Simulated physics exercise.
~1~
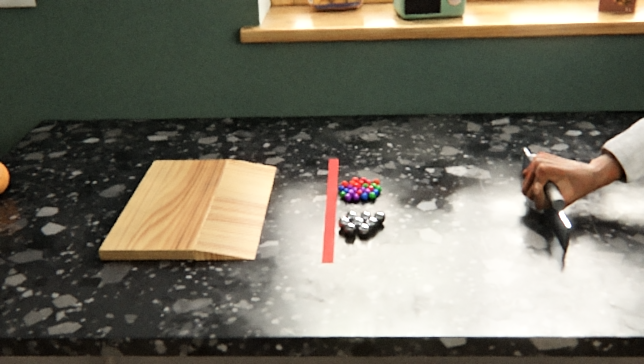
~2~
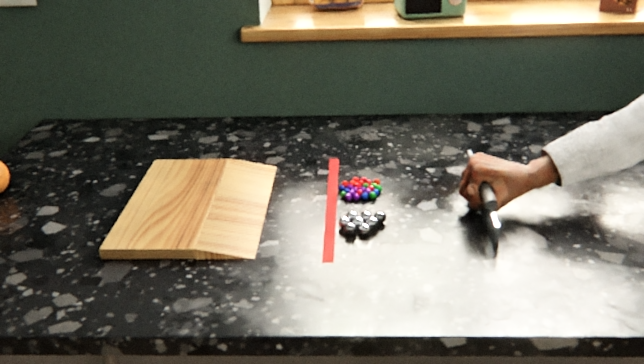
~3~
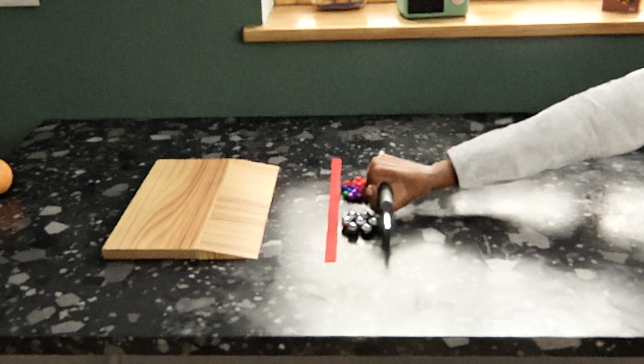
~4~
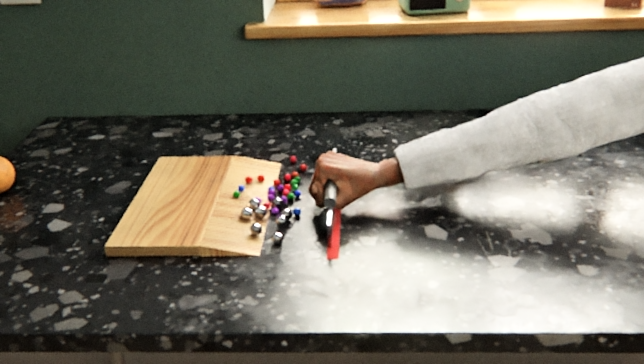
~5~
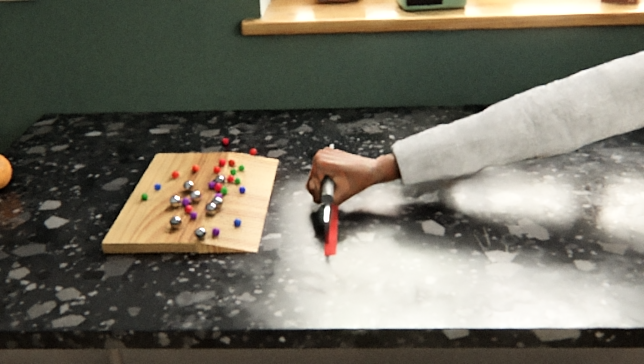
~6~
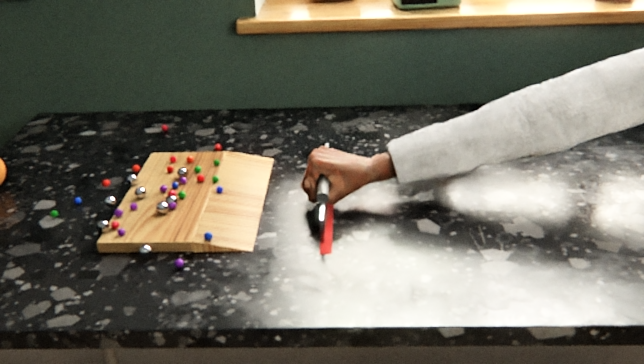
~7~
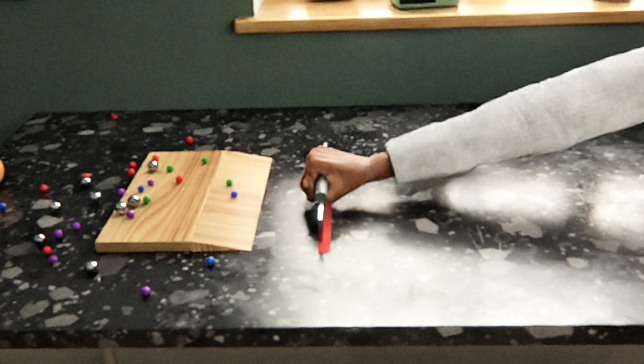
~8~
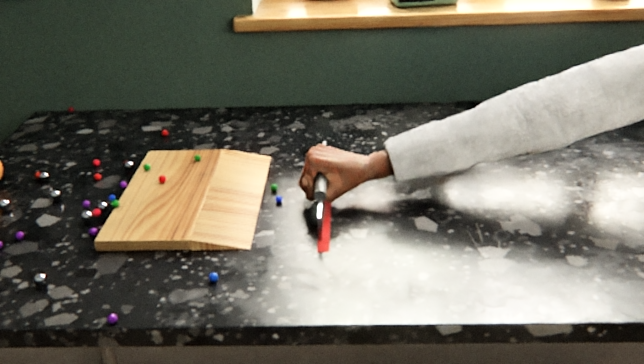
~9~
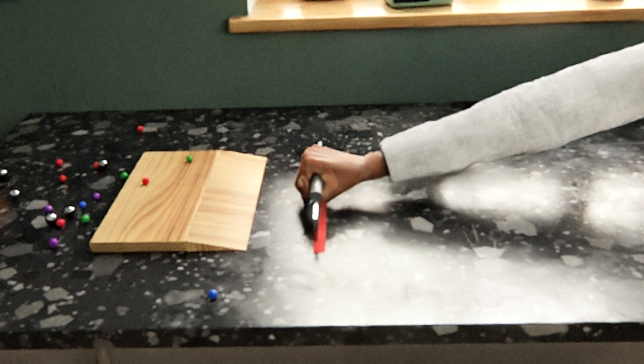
A hand swept a dark scraper left across a speckled counter, pushed colored and silver beads past a red line and stopped there, while the beads rolled over a wooden ramp and scattered, mostly beyond its left side, with a few still on top.
